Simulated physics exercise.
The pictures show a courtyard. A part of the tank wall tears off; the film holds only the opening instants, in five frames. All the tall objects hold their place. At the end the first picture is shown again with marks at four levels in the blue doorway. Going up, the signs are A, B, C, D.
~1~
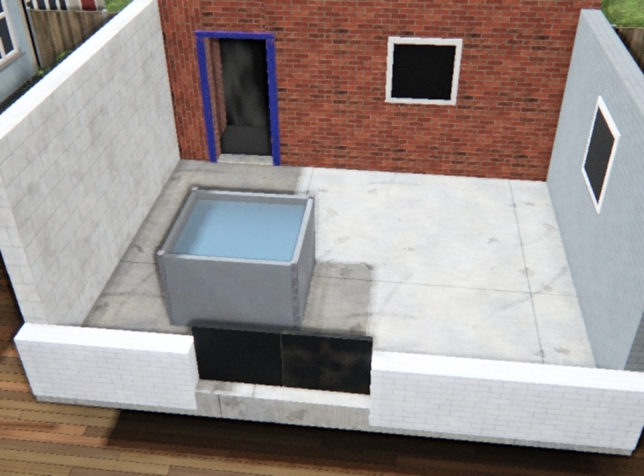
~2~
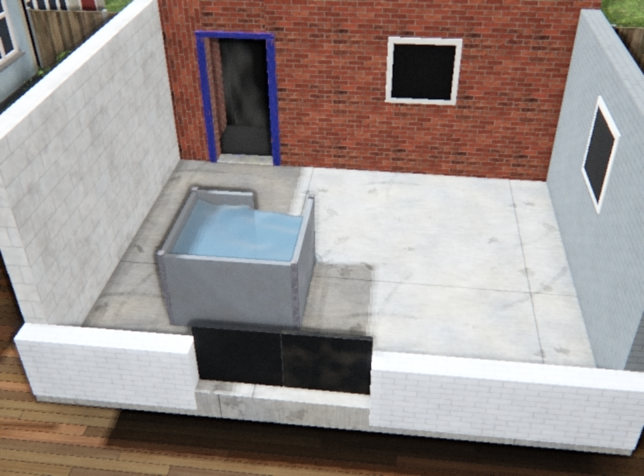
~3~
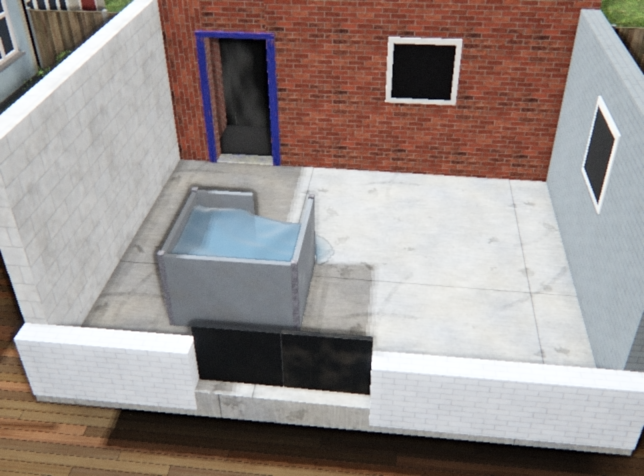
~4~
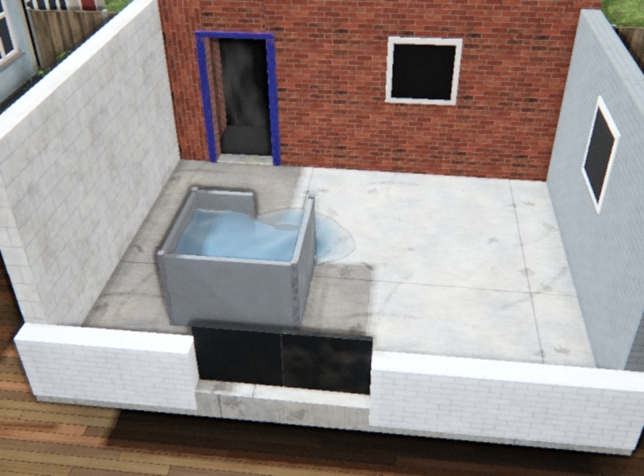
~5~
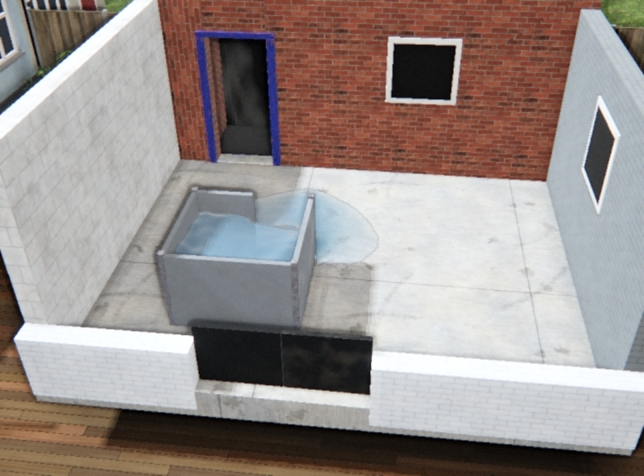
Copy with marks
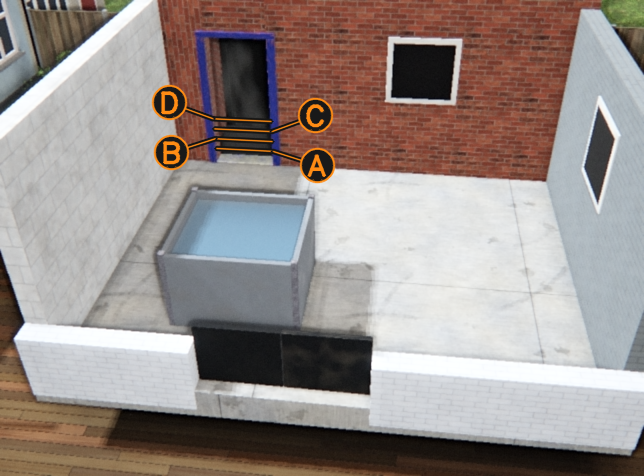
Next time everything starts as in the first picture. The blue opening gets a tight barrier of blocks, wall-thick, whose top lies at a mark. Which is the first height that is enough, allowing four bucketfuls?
It is A.
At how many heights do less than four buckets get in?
All four.
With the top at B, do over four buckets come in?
No.
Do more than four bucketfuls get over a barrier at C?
No, not at all.
On the marked copy, A at (244, 149); B at (243, 140); C at (242, 130); D at (242, 120); from the bottom up A, B, C, D.
Choosing A, a splash gets over, under a bucket.
Choosing B, nothing gets over.
Choosing C, nothing gets over.
Choosing D, nothing gets over.
